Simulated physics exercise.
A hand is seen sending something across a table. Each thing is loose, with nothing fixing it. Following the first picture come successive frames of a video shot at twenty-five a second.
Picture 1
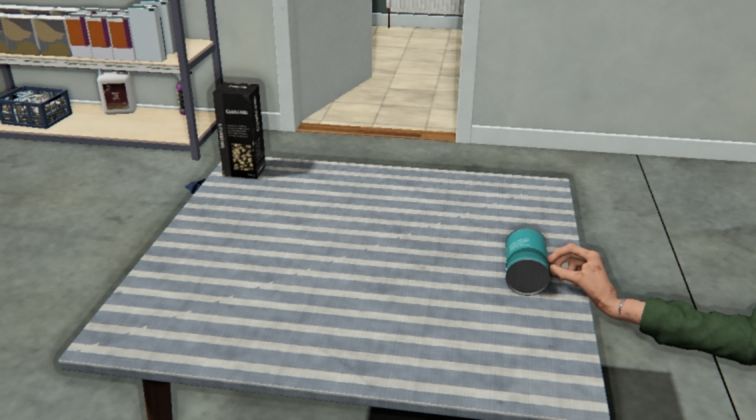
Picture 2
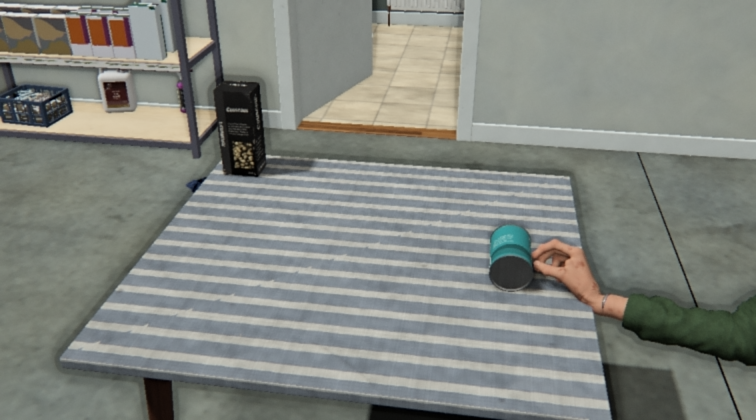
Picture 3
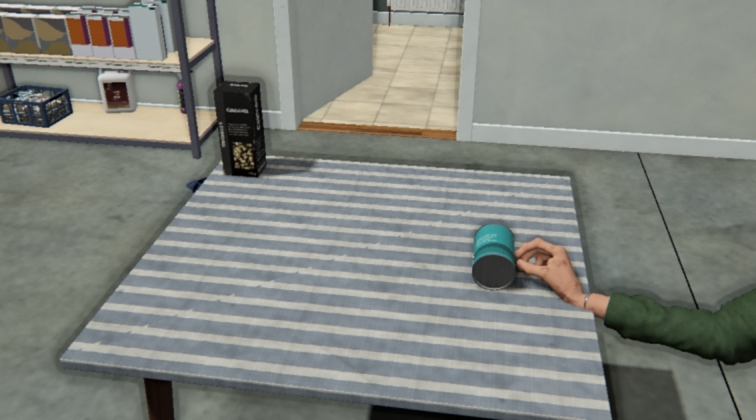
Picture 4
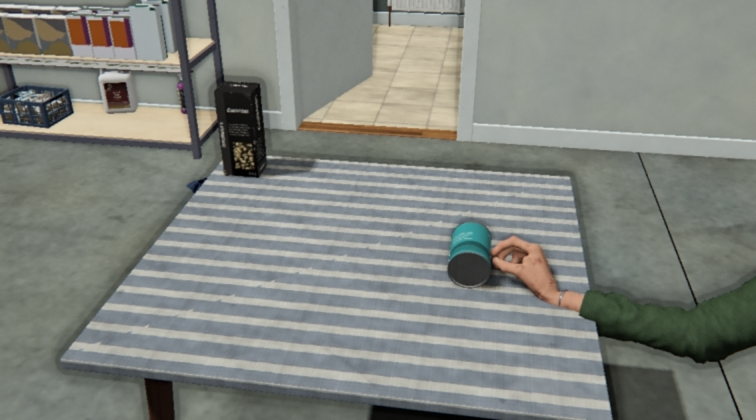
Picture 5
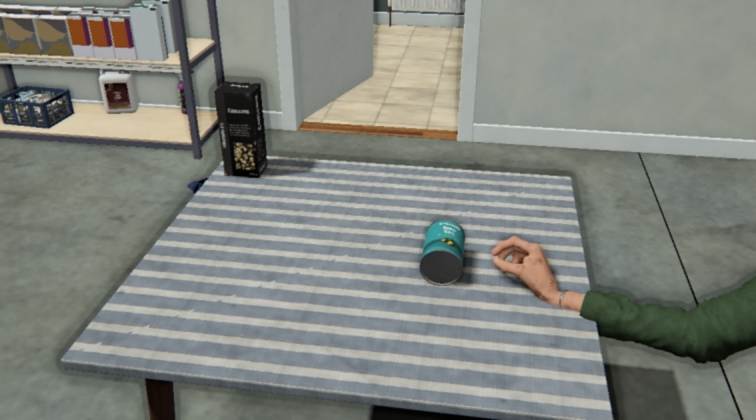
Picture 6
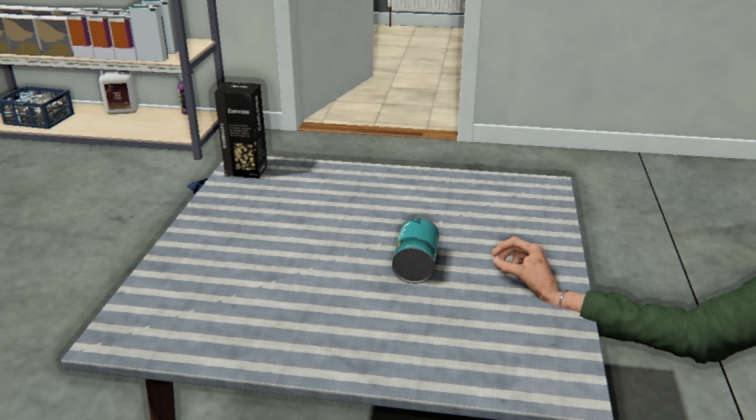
Turquoise tin lying on its side moving left across a striped table, pushed by a hand, then rolling on alone.
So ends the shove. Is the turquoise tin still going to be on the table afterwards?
Lost over the side.
Then, 0.20 s past the last view, turquoise tin displaced well along near (289, 239).
Then, 0.50 s past the last view, turquoise tin now off the table.
Then, 0.90 s past the last view, things are still on the move.
Finally, off the table, turquoise tin.
